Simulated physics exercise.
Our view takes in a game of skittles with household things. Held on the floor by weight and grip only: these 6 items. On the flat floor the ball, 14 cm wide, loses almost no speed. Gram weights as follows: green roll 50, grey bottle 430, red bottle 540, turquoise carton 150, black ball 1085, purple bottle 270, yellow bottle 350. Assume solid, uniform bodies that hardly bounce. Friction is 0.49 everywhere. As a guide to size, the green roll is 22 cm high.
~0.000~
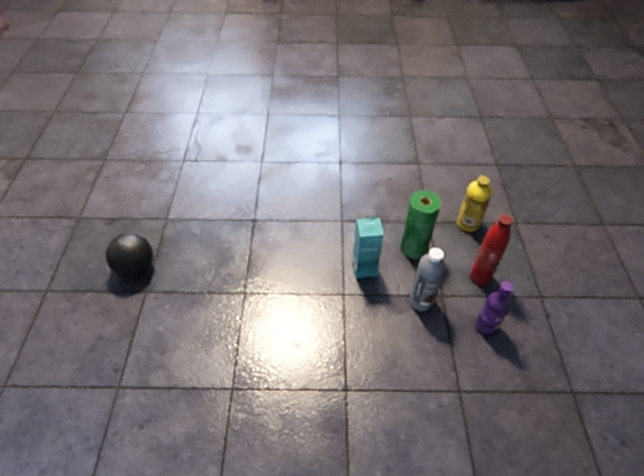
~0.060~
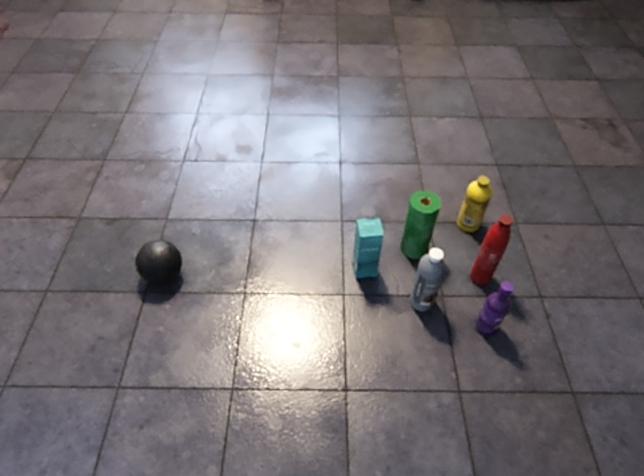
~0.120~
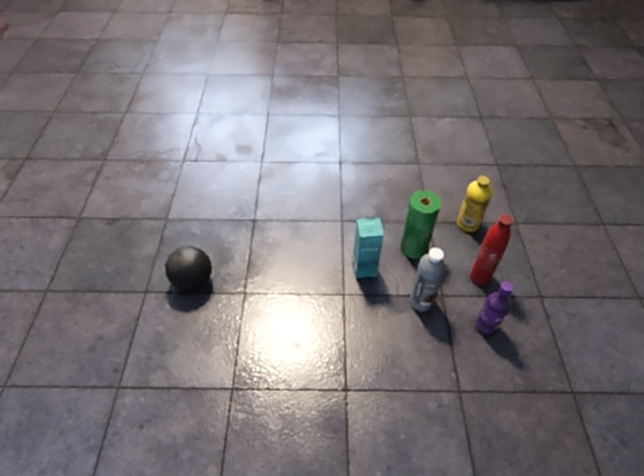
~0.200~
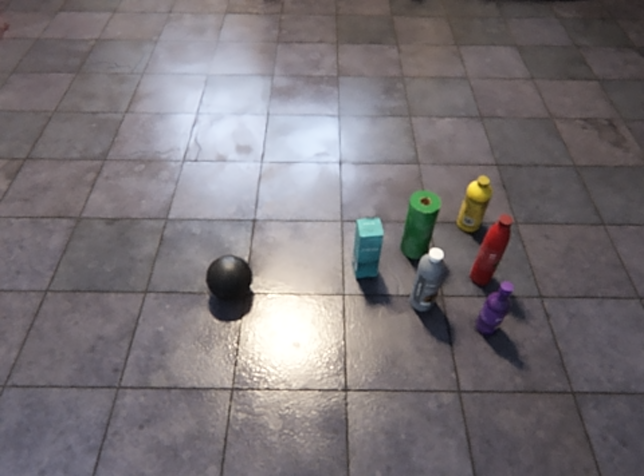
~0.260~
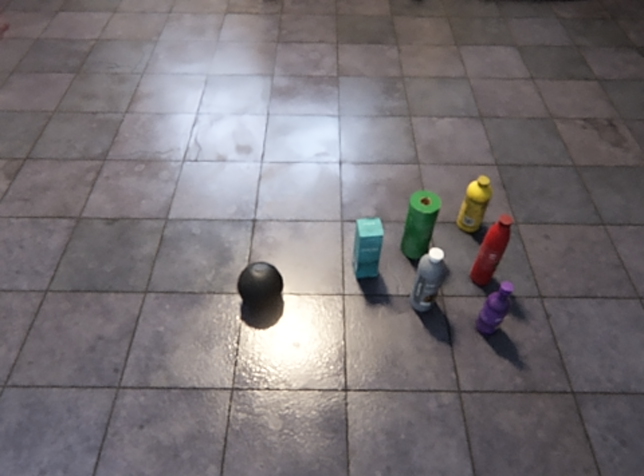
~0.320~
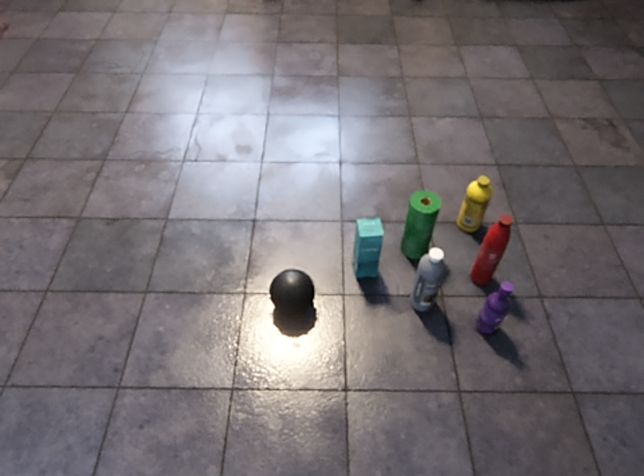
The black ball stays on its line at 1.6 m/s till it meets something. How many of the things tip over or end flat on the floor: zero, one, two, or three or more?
One.
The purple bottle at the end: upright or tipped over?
Here's what happens: The purple bottle comes down.
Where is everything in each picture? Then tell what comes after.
Ball has run 0 cm; black ball (130, 255); green roll (420, 226); grey bottle (429, 279), in the first frame.
Ball has run 10 cm; black ball (159, 262); purple bottle (496, 308), in the second frame.
Ball has run 19 cm; black ball (189, 269); red bottle (492, 250), in the third frame.
Ball has run 32 cm; black ball (229, 278); purple bottle (496, 308), in the fourth frame.
Ball has run 42 cm; black ball (261, 285); red bottle (492, 250), in the fifth frame.
Ball has run 52 cm; black ball (292, 292); green roll (420, 226); grey bottle (429, 279), in the sixth frame.
After 0.82 s, ball has run 127 cm; black ball near (565, 367); purple bottle leaning 43°.
After 1.42 s, purple bottle on its side.
By the end (2.1 s), tipped over on the floor, purple bottle; the other 5 in place, give or take 8 cm. Seen from the same camera at the end, green roll near (420, 226), grey bottle near (429, 279).
